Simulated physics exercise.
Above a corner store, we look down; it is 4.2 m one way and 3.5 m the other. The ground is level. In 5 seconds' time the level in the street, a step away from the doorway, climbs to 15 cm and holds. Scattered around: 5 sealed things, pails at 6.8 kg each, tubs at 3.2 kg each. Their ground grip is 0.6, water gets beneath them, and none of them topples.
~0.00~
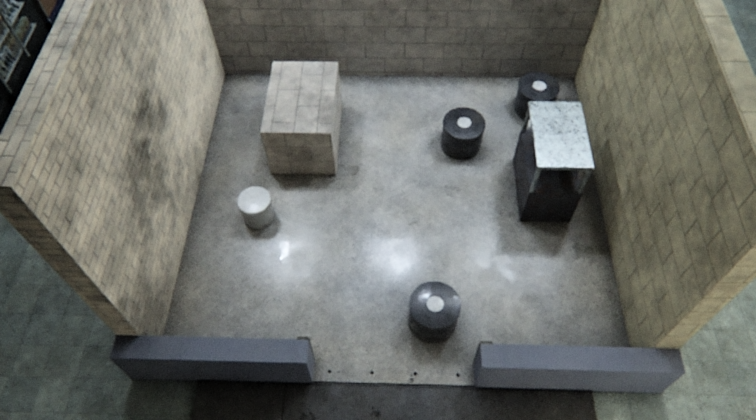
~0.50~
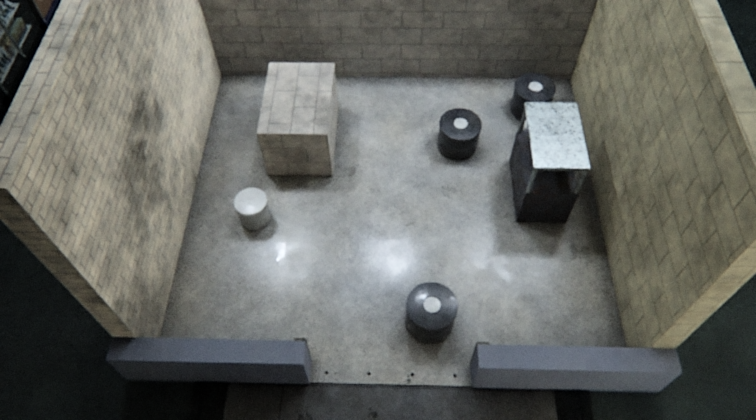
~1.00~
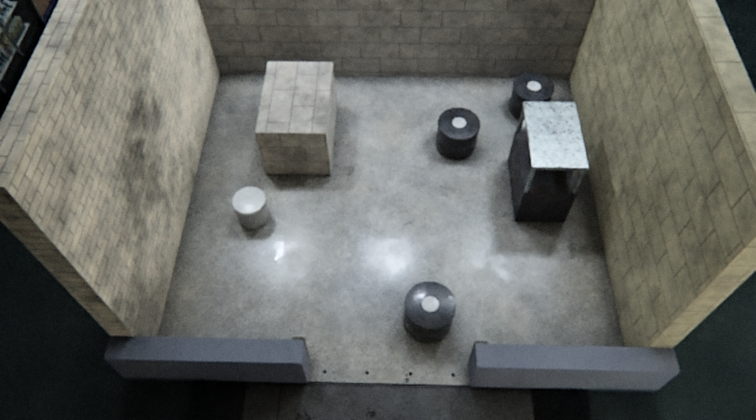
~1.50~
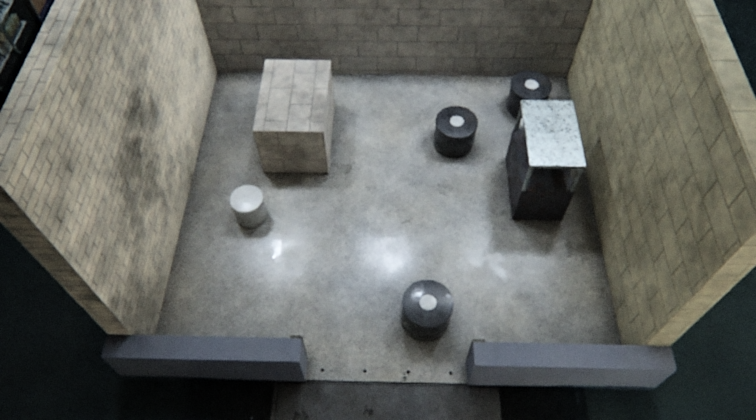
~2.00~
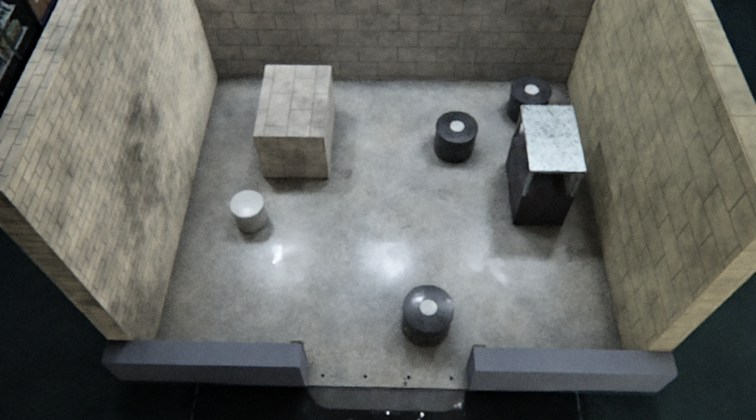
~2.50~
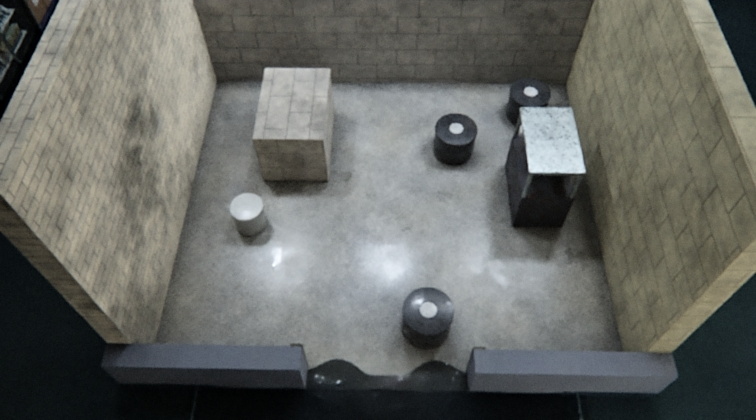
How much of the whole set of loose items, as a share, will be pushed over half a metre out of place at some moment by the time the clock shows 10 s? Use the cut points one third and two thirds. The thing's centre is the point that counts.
It falls from one third to two thirds.
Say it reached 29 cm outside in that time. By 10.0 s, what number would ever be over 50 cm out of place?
Then it comes to 4.
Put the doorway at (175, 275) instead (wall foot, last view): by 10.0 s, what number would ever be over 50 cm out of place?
Then the count would be 1.
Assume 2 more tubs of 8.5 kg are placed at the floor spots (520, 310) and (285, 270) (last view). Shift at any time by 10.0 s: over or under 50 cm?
One by one: Below; below.
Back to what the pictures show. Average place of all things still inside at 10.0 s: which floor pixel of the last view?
I'd say about (475, 143) in the last view.
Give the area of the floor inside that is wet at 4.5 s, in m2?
The covered patch comes to about 3.5 m2.
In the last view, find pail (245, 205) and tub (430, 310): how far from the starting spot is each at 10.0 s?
Respectively 0 and 250 centimetres.
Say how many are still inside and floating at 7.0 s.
Of them, 1.
After 3.5 s 0 of 5 are over 50 cm from their spots; 0 afloat.
After 4.5 s 0 of 5 are over 50 cm from their spots; 0 afloat.
After 7.0 s 1 of 5 are over 50 cm from their spots; 1 afloat.
After 10.0 s 2 of 5 are over 50 cm from their spots, and 2 have been at some point; 3 afloat.
